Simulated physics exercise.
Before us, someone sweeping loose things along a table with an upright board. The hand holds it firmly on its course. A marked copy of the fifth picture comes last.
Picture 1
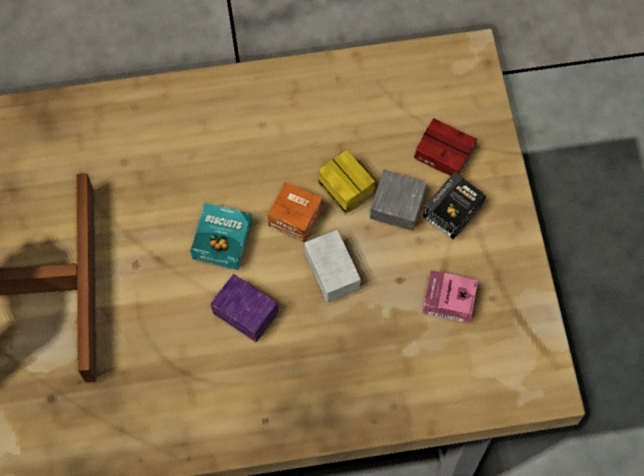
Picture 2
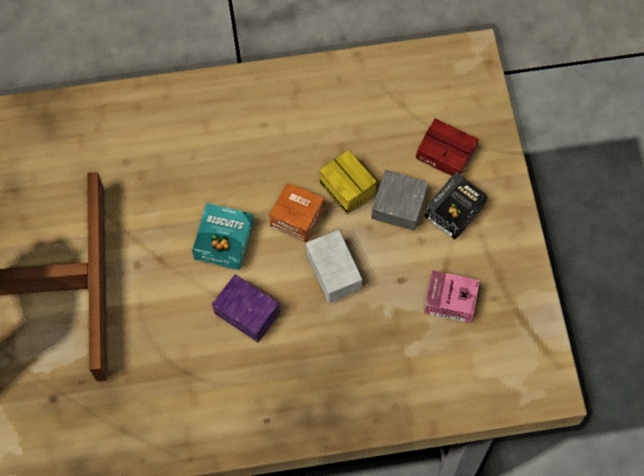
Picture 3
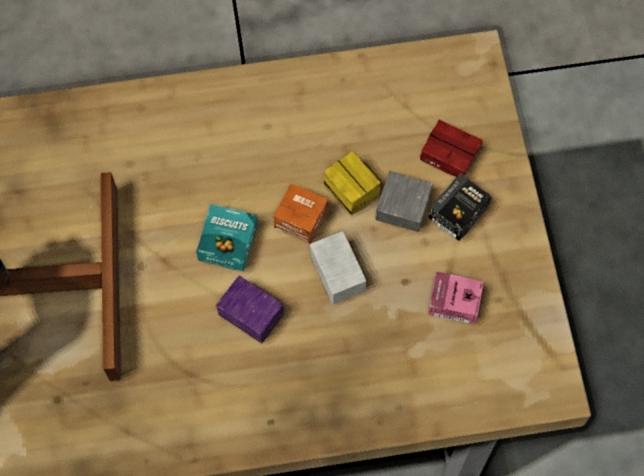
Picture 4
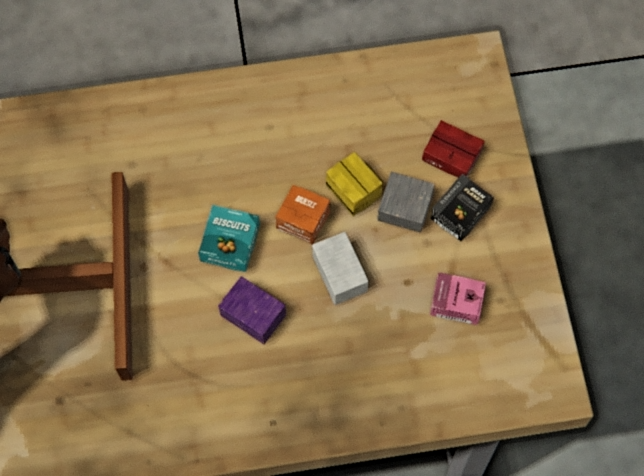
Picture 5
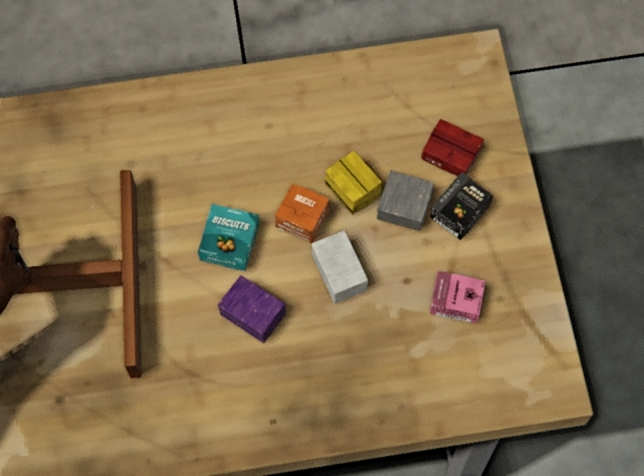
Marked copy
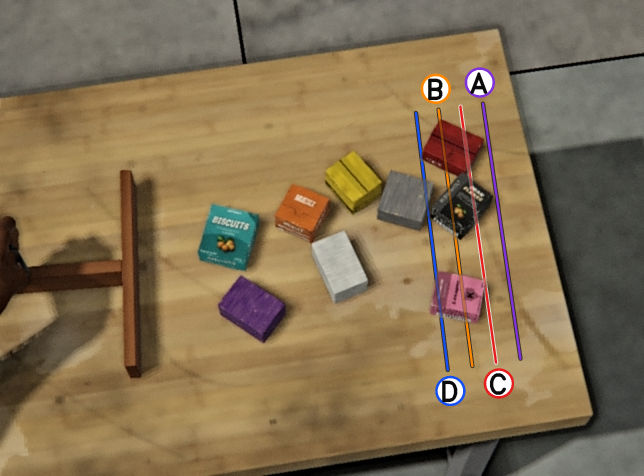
A hand slides an upright wooden board rightward across a table toward scattered colourful packets and blocks.
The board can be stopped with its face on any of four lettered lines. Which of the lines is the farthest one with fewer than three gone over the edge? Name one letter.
No farther than B.
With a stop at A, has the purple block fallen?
No.
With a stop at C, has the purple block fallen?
By then, no.
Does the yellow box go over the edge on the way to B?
No.
On the marked copy, A at (501, 226); B at (455, 233); C at (478, 230); D at (431, 236).
Taking B. A third of the way, board (244, 247); purple block (288, 309); yellow box (359, 179).
Two thirds of the way, board (361, 230); black packet (521, 200); grey block (476, 192).
When it is over, board (453, 217); black packet over the edge; grey block over the edge; two fallen.
As for the rest, A drops six; C drops four; D is within the limit but short.
